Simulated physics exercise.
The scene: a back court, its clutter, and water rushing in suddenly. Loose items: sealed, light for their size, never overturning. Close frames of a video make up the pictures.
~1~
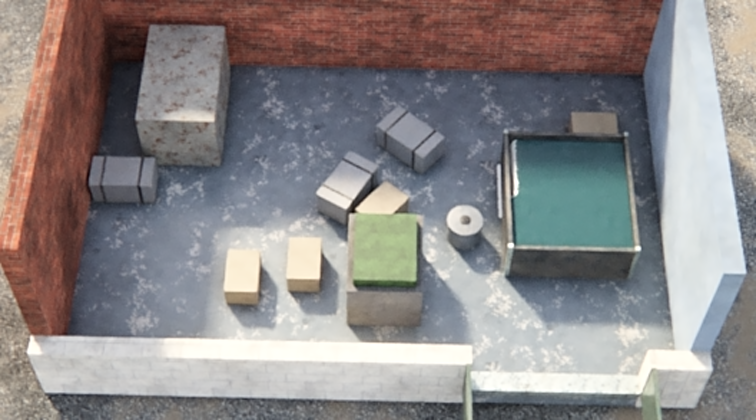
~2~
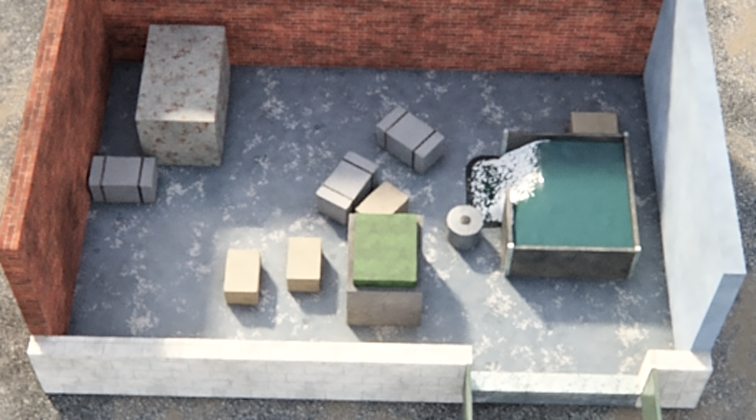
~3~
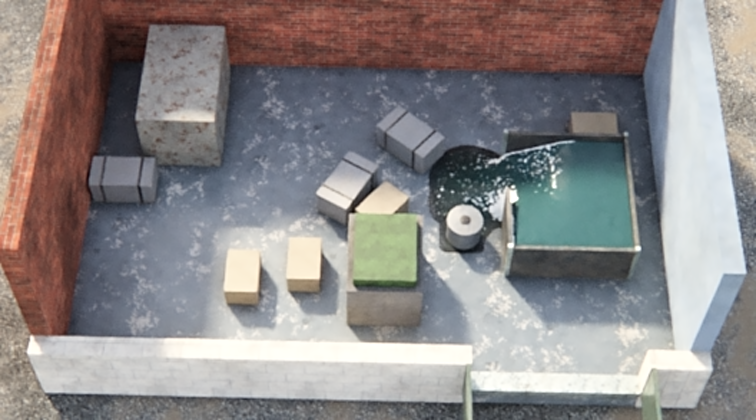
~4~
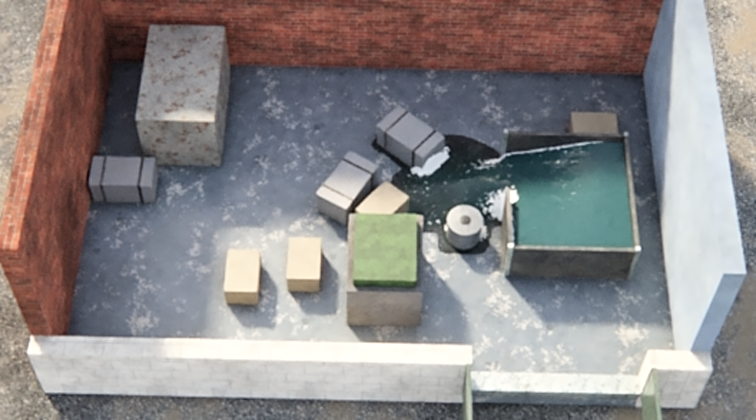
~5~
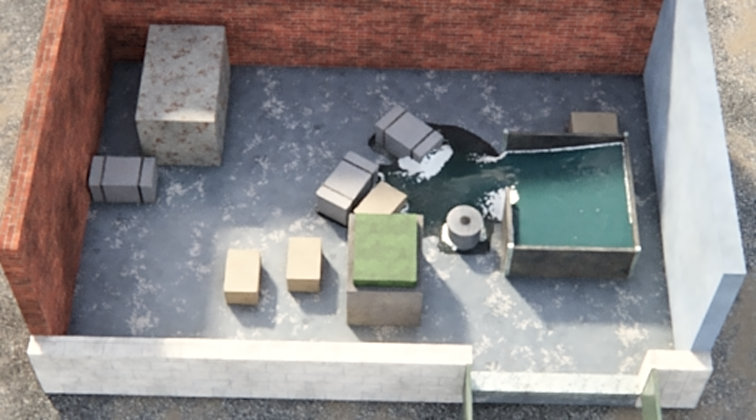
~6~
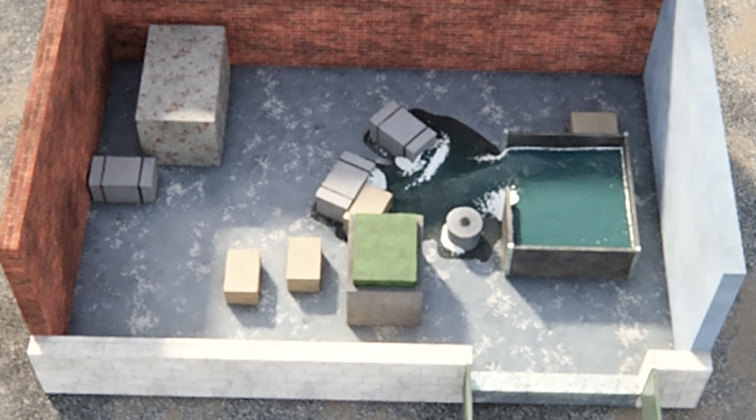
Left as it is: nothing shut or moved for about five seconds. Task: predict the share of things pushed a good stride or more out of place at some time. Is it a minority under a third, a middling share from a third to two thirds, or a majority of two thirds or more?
Middle band.
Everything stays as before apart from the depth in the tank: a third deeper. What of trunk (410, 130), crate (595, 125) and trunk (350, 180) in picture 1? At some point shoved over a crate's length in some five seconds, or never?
Well, one by one: Carried that far, not carried that far, carried that far.
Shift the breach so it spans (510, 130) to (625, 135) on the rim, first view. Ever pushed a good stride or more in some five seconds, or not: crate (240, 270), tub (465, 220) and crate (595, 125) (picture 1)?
Well, in order they come out as below the mark, below the mark and over the mark.
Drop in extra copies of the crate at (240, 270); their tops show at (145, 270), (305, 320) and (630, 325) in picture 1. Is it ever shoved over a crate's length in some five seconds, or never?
Taking them one at a time: Goes the distance; falls short; falls short.
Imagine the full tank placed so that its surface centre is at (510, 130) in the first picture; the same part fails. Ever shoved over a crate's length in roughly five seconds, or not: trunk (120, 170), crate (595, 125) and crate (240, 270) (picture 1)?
First never got that far, then never got that far, then got that far.
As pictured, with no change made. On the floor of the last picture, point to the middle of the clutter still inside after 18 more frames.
What remains is centred near (271, 230).
A moment on, 1 of 8 are well off their spots; 0 afloat.
Next, 5 of 8 are well off their spots; 1 afloat.
Later, 5 of 8 are well off their spots; 3 afloat.
In the end, 5 of 8 are well off their spots, and 5 have been at some point; 4 afloat.
